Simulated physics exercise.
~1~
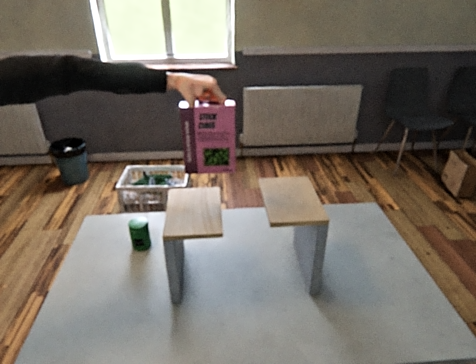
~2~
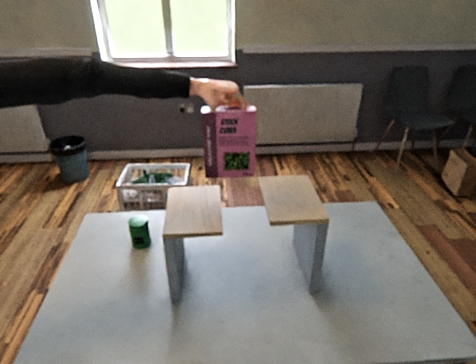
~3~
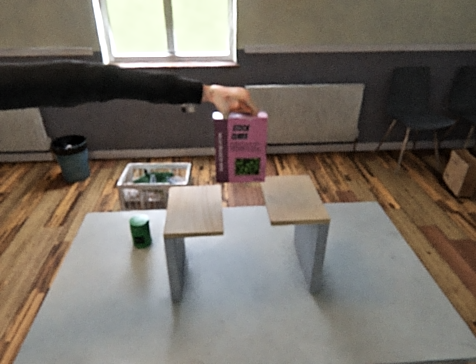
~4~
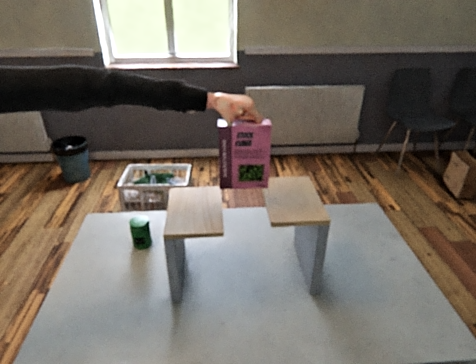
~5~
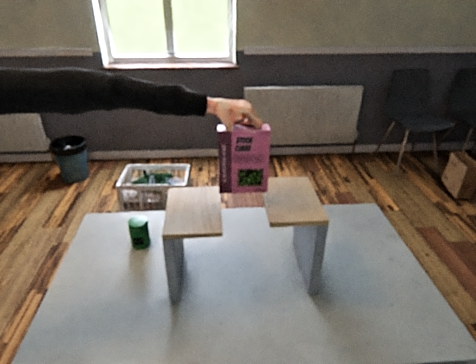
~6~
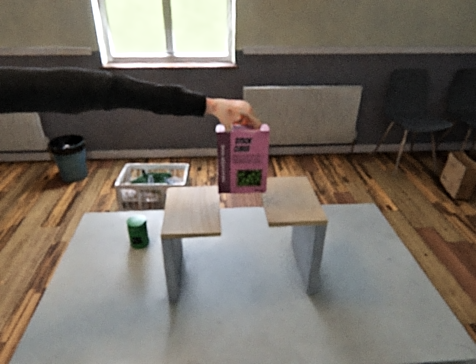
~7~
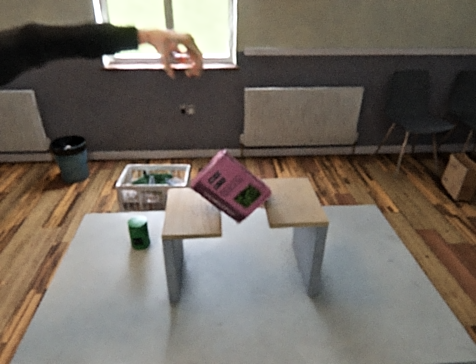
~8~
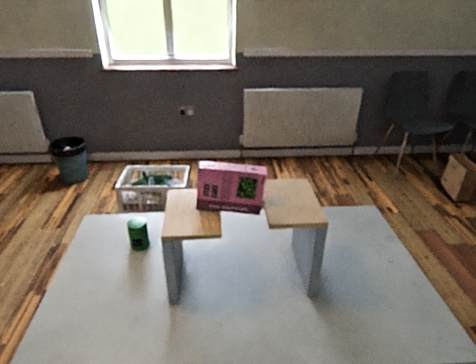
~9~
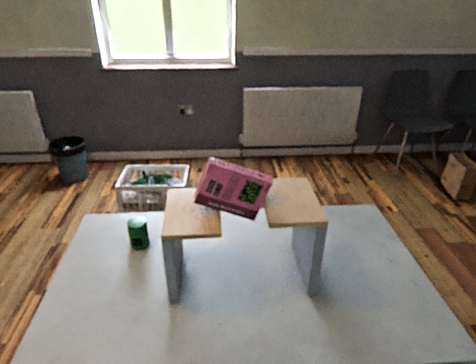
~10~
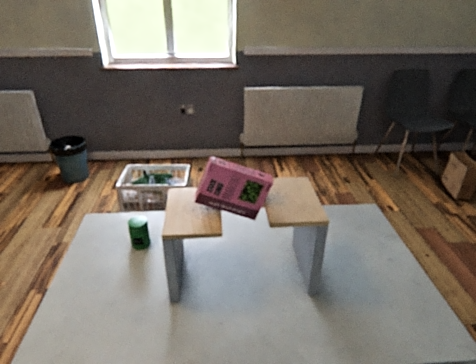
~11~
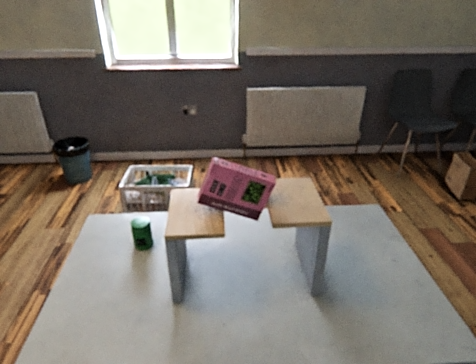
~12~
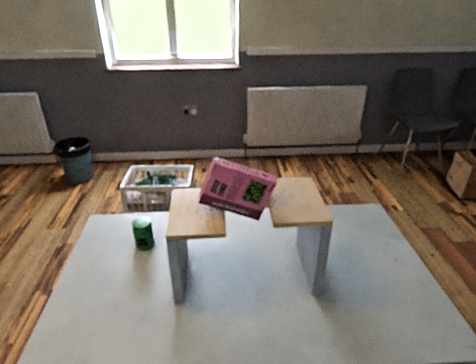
A dark-sleeved arm reaches in from the left, holding a pink packet upright above a pale table in a wood-floored room, seen from slightly above by a gently swaying camera. On the table stand two grey supports with light wooden tops, set a little apart, with a green jar to their left and a white basket behind. The hand carries the packet right and lowers it over the gap. It lets go and draws back left as the packet tips over. The packet lands on its side and lodges across the gap, resting tilted on top, while the jar stays put.
